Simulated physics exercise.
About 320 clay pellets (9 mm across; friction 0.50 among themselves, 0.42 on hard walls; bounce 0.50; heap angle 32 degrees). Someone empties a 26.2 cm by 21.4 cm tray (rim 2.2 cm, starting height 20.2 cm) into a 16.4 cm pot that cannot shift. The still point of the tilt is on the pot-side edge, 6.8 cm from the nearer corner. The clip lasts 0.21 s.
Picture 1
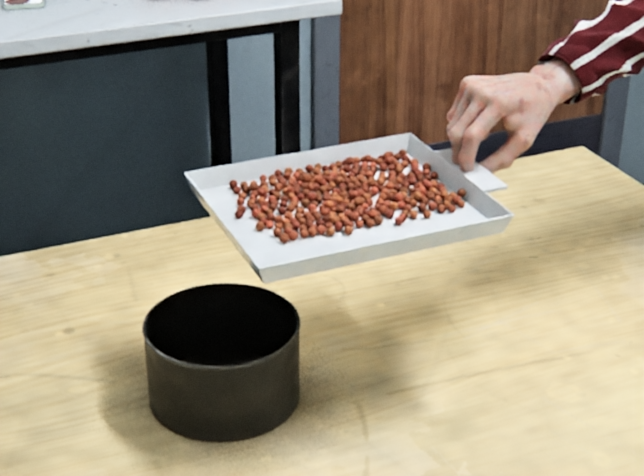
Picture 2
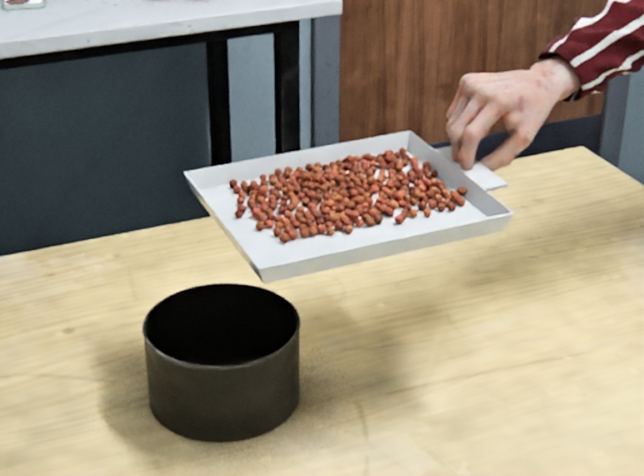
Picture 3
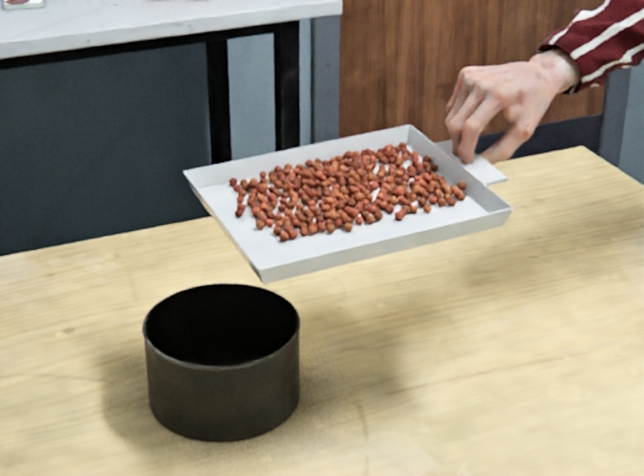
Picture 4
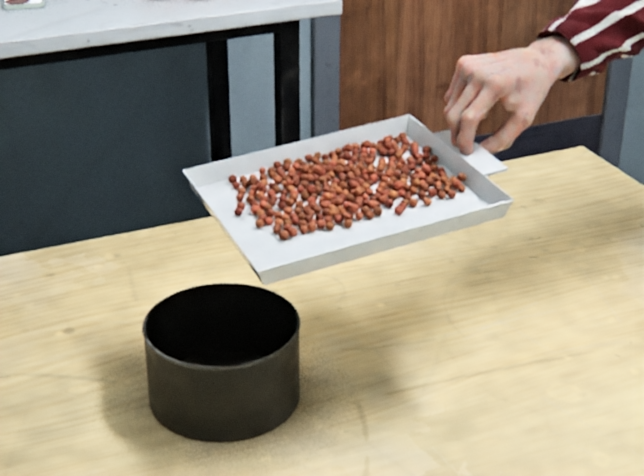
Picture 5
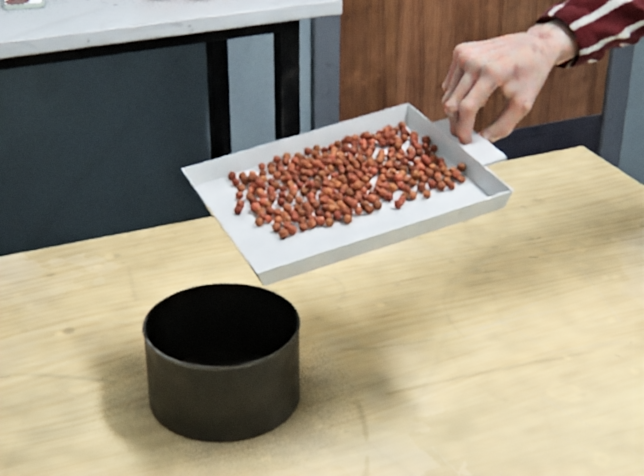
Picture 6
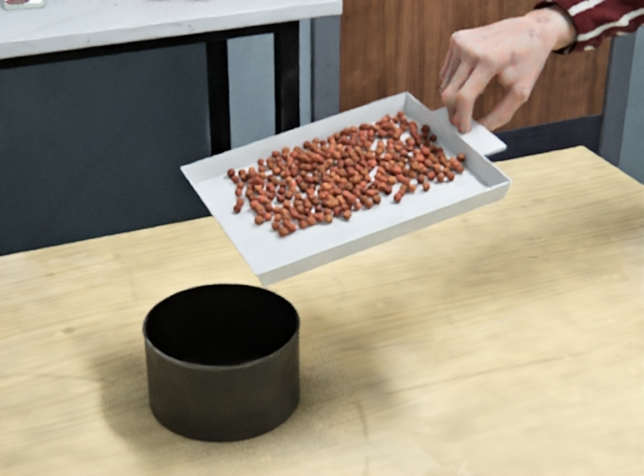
The video shows a hand in a striped red sleeve holding a pale tray of reddish-brown pellets above a wooden table with a dark pot, gradually raising its right side while the pellets stay spread across it.
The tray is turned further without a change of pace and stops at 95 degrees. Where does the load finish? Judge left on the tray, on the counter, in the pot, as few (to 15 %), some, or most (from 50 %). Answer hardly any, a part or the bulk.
Left on the tray: Hardly any; on the counter: The bulk; in the pot: A part.
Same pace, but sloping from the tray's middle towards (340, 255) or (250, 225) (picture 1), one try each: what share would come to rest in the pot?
Some 0 and 45 per cent.
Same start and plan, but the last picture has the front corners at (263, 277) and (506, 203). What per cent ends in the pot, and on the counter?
Pot 0, counter 100.
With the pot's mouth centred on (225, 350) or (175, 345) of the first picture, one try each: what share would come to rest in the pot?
Some 75 and 55 per cent.
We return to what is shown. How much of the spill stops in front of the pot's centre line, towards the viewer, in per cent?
Roughly 100 per cent.
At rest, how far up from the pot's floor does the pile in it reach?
Roughly 1.5 cm.
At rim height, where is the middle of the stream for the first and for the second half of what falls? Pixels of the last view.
At about (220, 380), then at (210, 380).
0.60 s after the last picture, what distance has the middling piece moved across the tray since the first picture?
Roughly 11 cm.
Then, 0.60 s after the last picture, tilt 50 degrees; the tray holds 100 %, the pot 0 %.
Then, 1.00 s after the last picture, tilt 77 degrees; the tray holds 90 %, the pot 0 %.
Then, 1.49 s after the last picture, tilt 95 degrees; the tray holds 0 %, the pot 20 %.
In the end, tray 0 %, counter 75 %, pot 25 %.
